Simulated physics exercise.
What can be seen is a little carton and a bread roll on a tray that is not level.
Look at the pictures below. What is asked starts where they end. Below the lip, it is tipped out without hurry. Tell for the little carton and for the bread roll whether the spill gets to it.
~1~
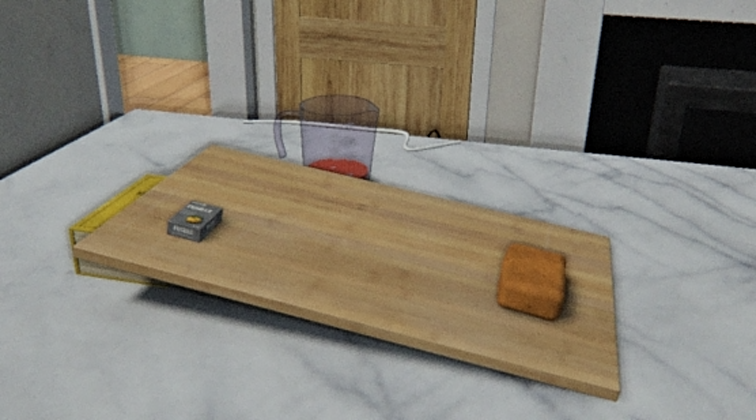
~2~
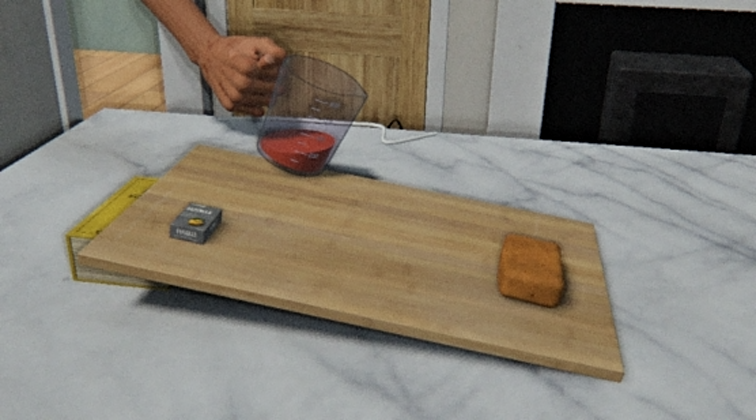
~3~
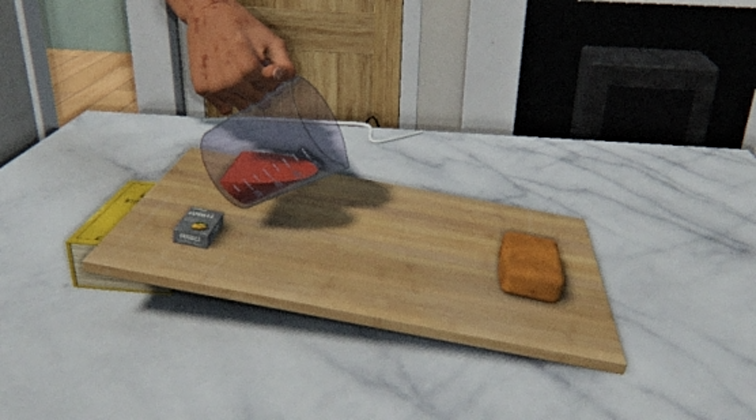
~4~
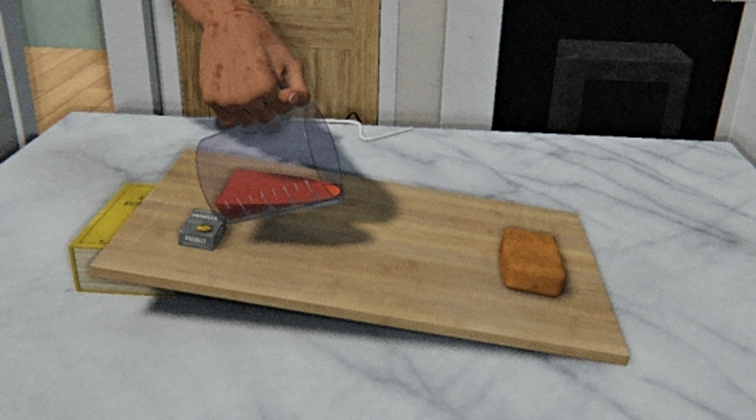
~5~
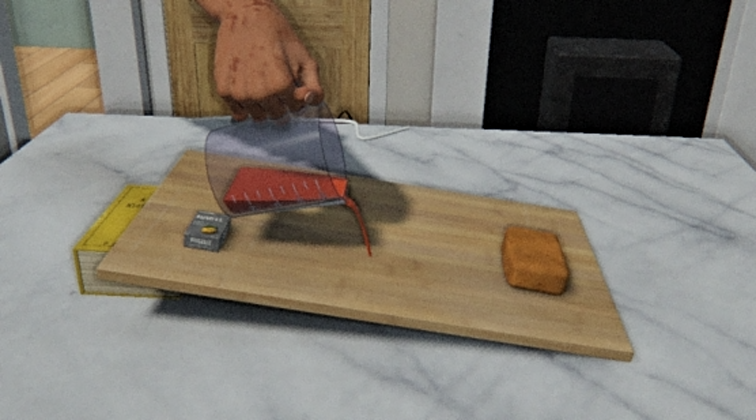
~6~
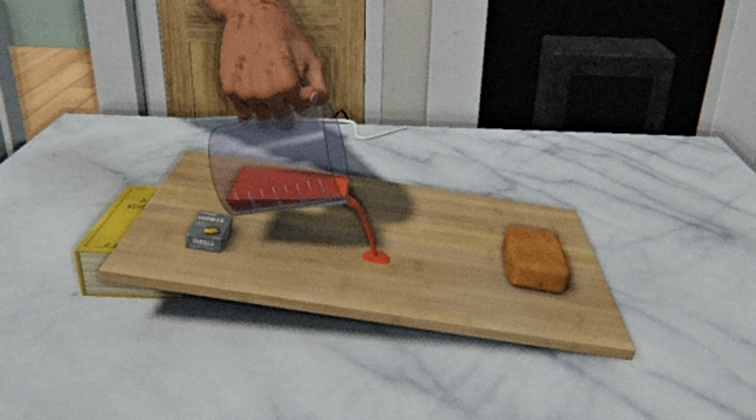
Little carton stays dry; bread roll gets wet.
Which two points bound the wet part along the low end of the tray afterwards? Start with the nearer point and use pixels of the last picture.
I'd say it stretches from roughly (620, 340) up to (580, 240).
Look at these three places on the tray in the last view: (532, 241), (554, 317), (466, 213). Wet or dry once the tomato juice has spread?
I'd call the first one covered, the middle one covered and the final one safe.
Soon after, it runs down to the right; the little carton is dry; the bread roll is wet.
Later, it runs down to the right and off the end; the little carton is dry; the bread roll is wet.
In the end, it runs down to the right and off the end; the little carton is dry; the bread roll is wet.
